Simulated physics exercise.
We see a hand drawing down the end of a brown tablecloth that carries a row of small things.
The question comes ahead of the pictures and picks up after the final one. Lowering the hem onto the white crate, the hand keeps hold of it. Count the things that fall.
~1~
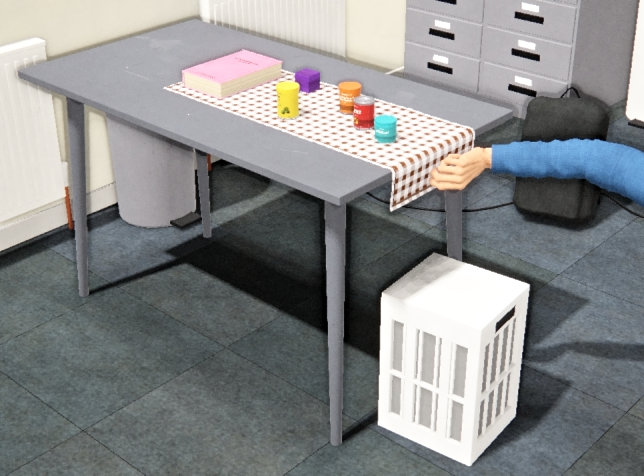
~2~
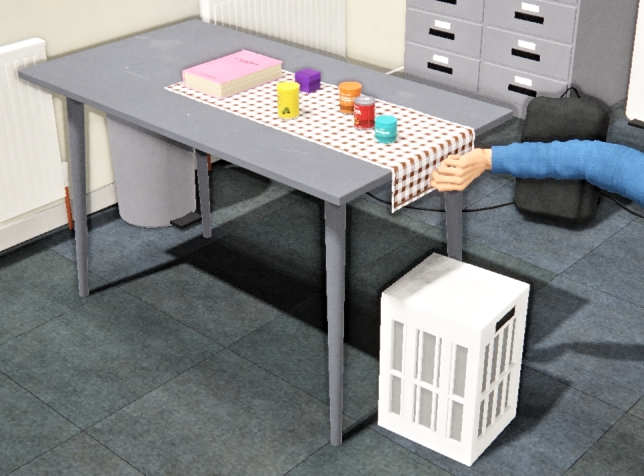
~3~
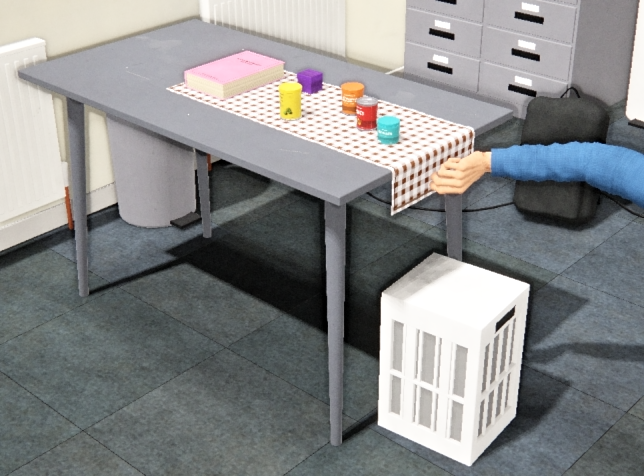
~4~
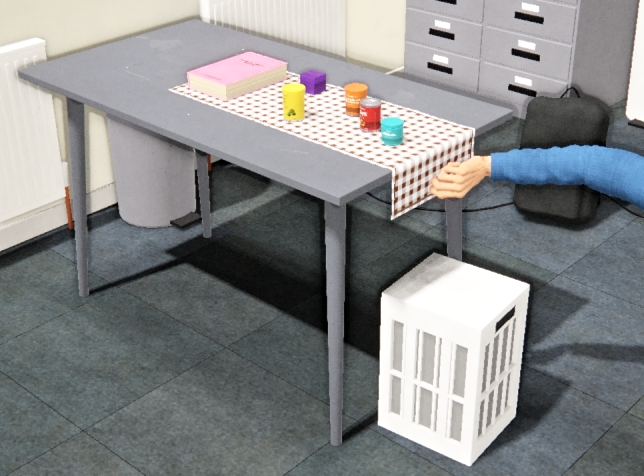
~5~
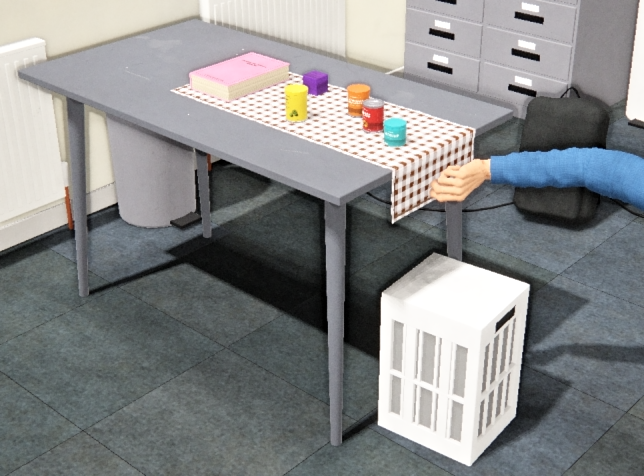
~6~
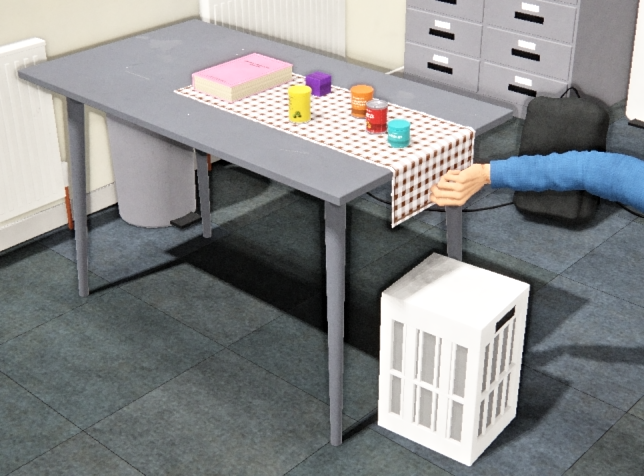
What comes down is a pair.
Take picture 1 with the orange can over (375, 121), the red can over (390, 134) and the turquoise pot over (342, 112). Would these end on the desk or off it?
Orange can: Off; red can: Off; turquoise pot: Still on.
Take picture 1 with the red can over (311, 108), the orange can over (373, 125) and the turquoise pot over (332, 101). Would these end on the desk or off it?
Of these three, the red can rides it out, the orange can takes a tumble, the turquoise pot rides it out.
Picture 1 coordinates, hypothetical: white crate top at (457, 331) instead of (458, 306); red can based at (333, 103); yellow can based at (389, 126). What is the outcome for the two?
Outcome for the red can: It stays. Outcome for the yellow can: It is lost.
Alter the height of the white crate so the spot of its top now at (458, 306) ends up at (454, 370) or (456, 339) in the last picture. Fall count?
For the first height 4, for the second 3.
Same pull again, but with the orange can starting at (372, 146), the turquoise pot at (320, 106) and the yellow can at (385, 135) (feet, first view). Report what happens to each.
Result - the orange can comes off, the turquoise pot stays put, and the yellow can comes off.
Early on, hem near (432, 243); turquoise pot gone.
Midway, hem on the crate; turquoise pot and red can gone.
Finally, hem on the crate; turquoise pot and red can gone. It carries off two.
